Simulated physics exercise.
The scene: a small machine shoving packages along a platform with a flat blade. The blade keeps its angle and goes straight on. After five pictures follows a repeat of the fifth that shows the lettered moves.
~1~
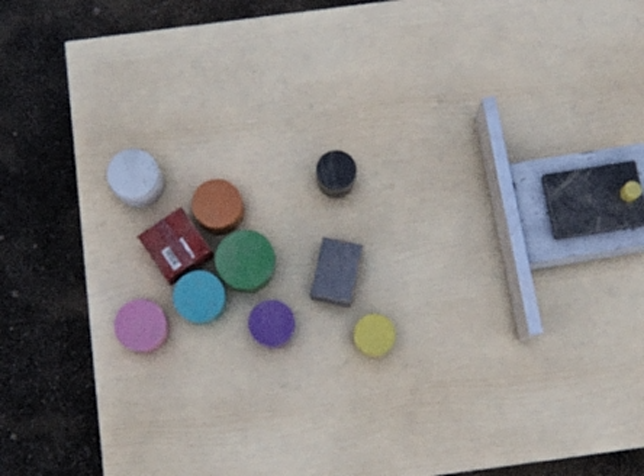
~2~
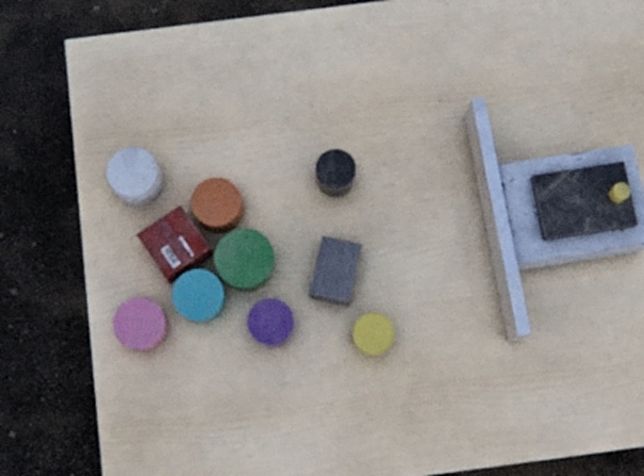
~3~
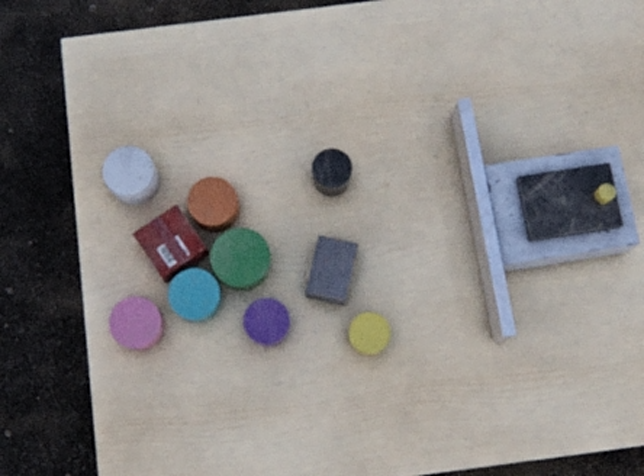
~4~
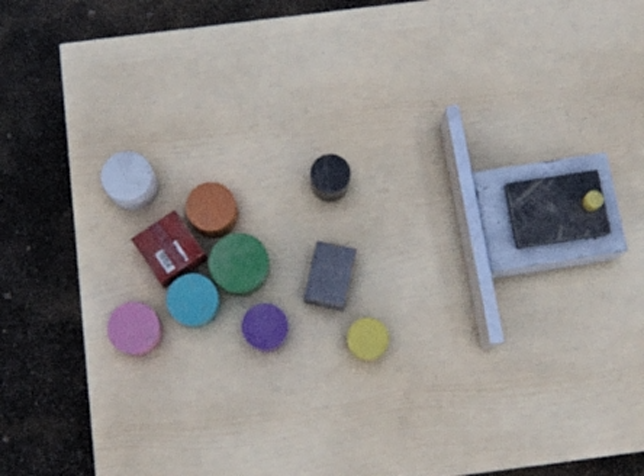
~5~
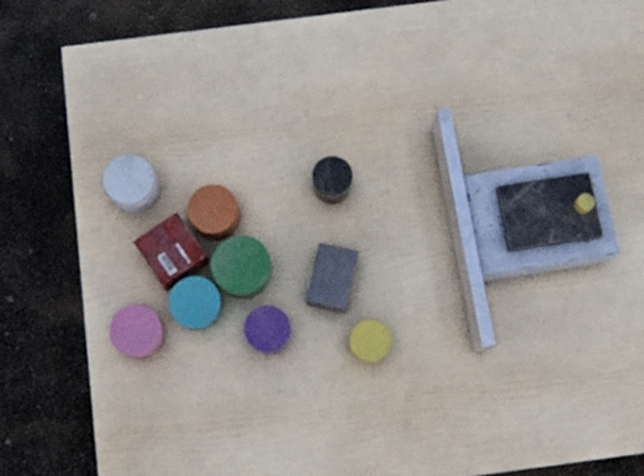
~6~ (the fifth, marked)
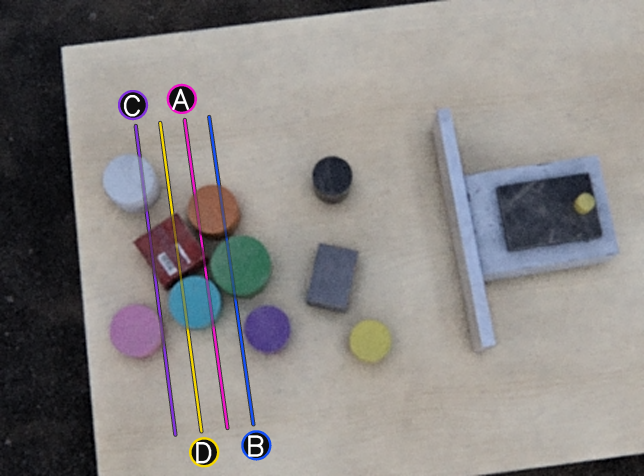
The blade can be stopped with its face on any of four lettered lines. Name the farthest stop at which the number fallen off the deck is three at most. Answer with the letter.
The farthest such stop is C.
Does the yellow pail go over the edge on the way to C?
No.
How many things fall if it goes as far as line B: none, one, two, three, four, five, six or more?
By then, none.
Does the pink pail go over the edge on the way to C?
By then, yes.
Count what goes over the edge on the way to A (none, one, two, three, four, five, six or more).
In all, none.
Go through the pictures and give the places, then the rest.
The first picture shows robot (588, 201); orange canister (218, 207); purple pail (272, 325).
The second picture shows robot (577, 202); grey crate (336, 272).
The third picture shows robot (562, 203); turquoise pail (196, 296).
The fourth picture shows robot (550, 210); pink pail (136, 330).
The fifth picture shows robot (542, 213); white canister (132, 184); red parcel (171, 252); orange canister (214, 212).
On the marked copy, A at (205, 269); B at (231, 266); C at (155, 276); D at (180, 272).
Following C. Soon after the start, robot (431, 227); yellow pail (342, 346); black pail (316, 183).
Later, robot (318, 242); pink pail (105, 358); red parcel (125, 243).
In the end, robot (230, 253); pink pail over the edge; red parcel over the edge; two fallen.
As for the rest, A is within the limit but short; B is within the limit but short; D is within the limit but short.
